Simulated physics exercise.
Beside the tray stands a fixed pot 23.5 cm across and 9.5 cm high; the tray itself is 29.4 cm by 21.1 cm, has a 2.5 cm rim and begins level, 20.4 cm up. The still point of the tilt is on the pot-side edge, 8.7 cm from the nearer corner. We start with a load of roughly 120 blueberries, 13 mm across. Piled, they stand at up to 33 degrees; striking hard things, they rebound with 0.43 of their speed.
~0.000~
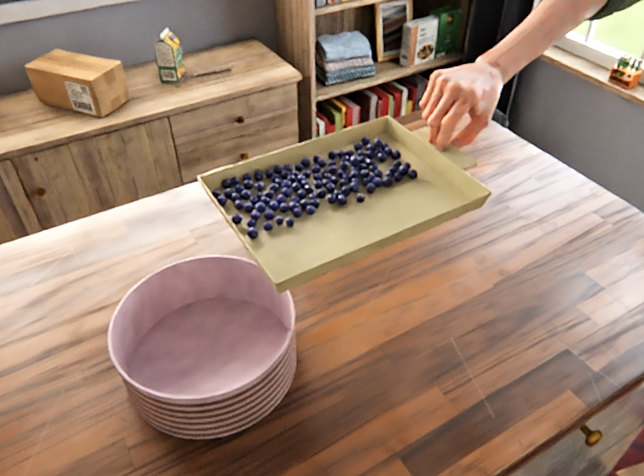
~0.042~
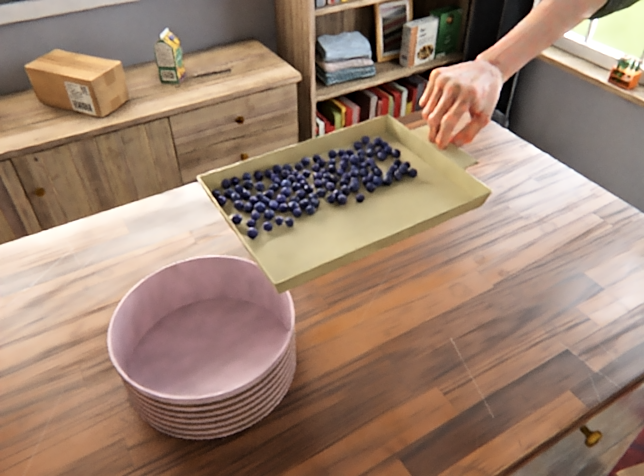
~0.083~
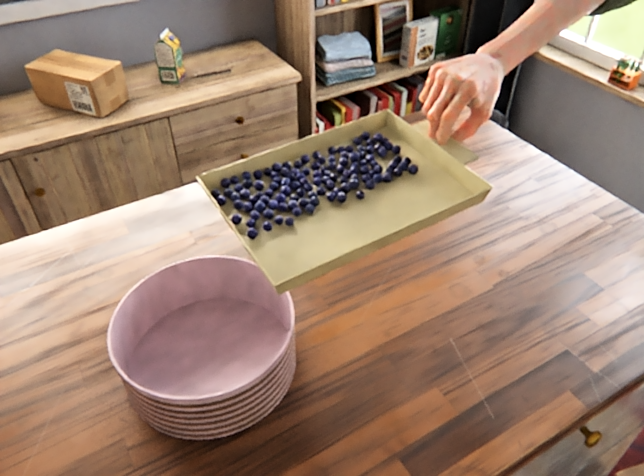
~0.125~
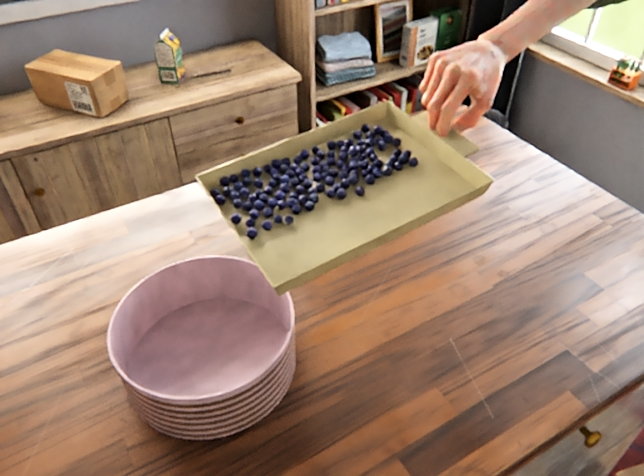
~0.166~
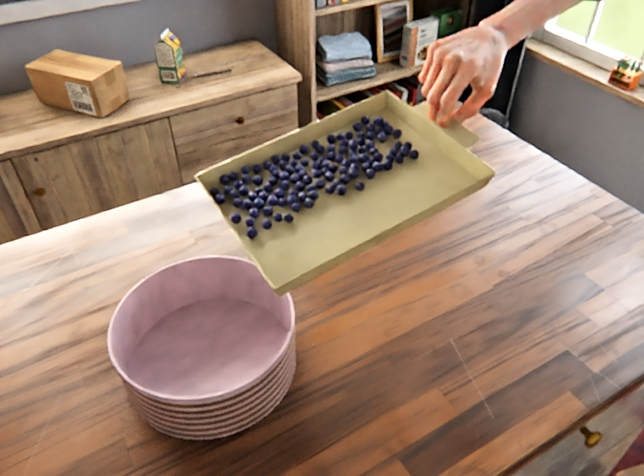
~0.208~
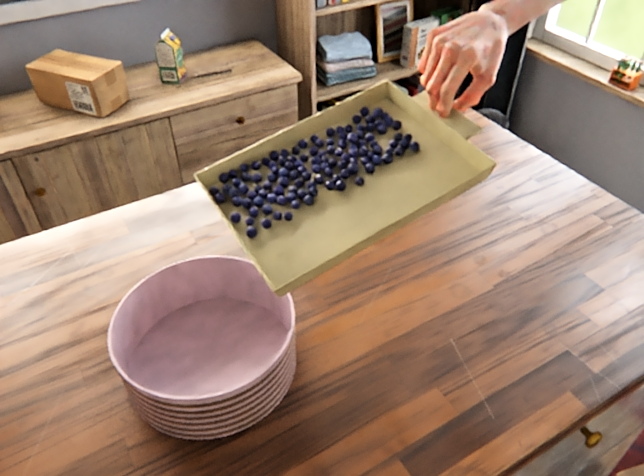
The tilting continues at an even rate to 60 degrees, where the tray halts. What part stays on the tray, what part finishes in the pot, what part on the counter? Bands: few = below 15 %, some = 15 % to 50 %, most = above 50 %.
Left on the tray: Most, pot: Few, counter: Few.
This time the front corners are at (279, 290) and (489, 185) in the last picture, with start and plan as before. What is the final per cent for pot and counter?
Pot 0 % / counter 5 %.
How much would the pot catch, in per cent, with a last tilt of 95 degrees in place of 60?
That would be around 80 percent.
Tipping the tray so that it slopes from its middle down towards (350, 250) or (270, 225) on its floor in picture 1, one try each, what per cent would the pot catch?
0 and 5 %.
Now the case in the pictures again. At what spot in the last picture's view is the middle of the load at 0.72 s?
By then the middle of the load sits around (261, 212).
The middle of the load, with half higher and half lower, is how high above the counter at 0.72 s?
Height: Around 24 cm.
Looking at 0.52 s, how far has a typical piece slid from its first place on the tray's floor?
About 5 cm.
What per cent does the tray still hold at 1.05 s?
Reading: Approx. 90%.
Then, at 0.52 s, tilt 36 degrees; the tray holds 100 %, the pot 0 %.
After 0.72 s, tilt 51 degrees; the tray holds 100 %, the pot 0 %.
After 1.05 s, tilt 60 degrees; the tray holds 90 %, the pot 0 %.
At rest (1.8 s), tray 90 %, pot 5 %, counter 5 %.
